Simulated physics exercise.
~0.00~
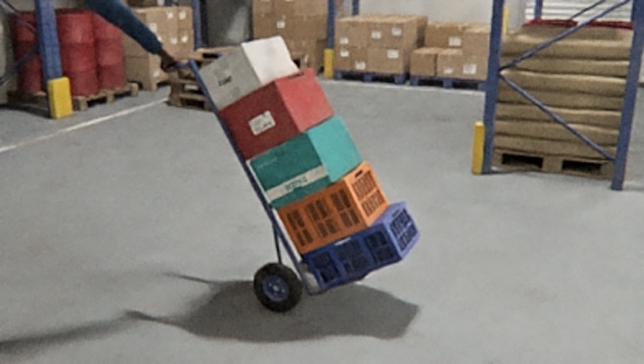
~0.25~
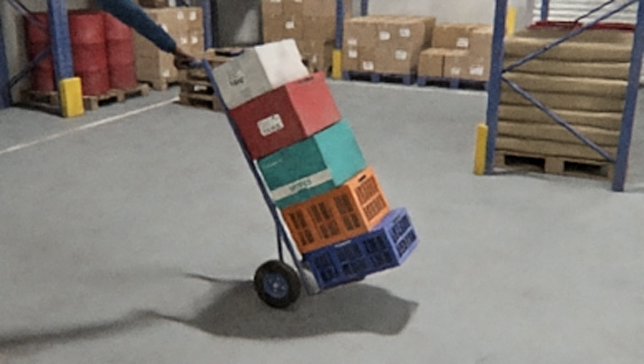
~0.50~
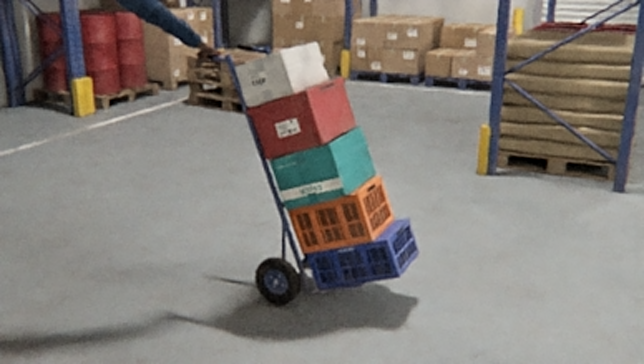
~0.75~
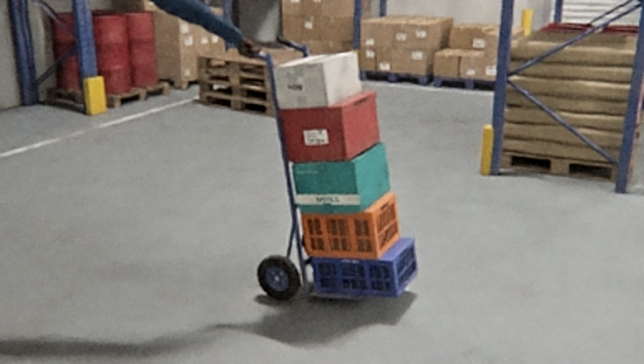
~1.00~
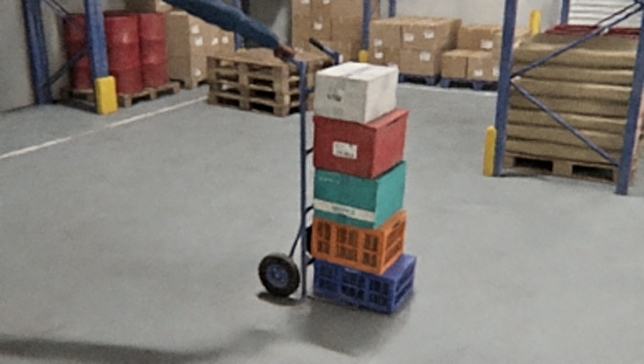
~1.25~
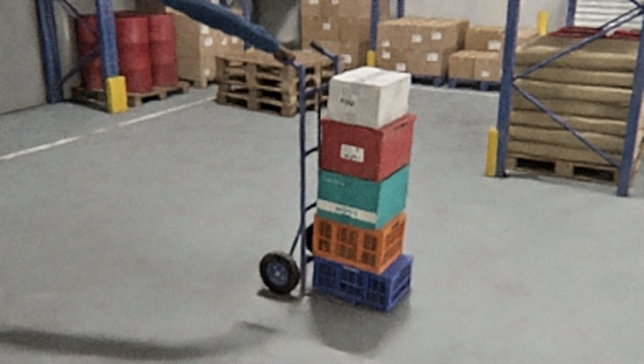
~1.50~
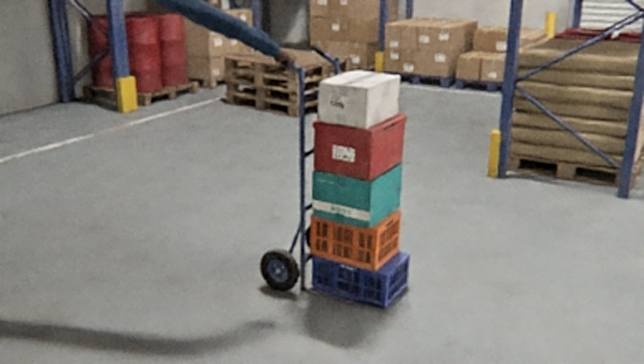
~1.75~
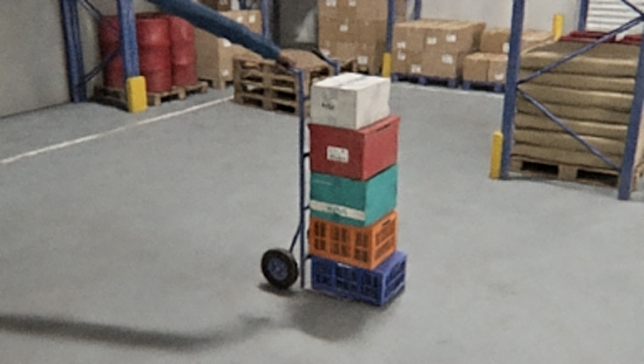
An arm tipping a tilted hand truck upright in a warehouse, its five stacked boxes and crates settling and staying stacked.
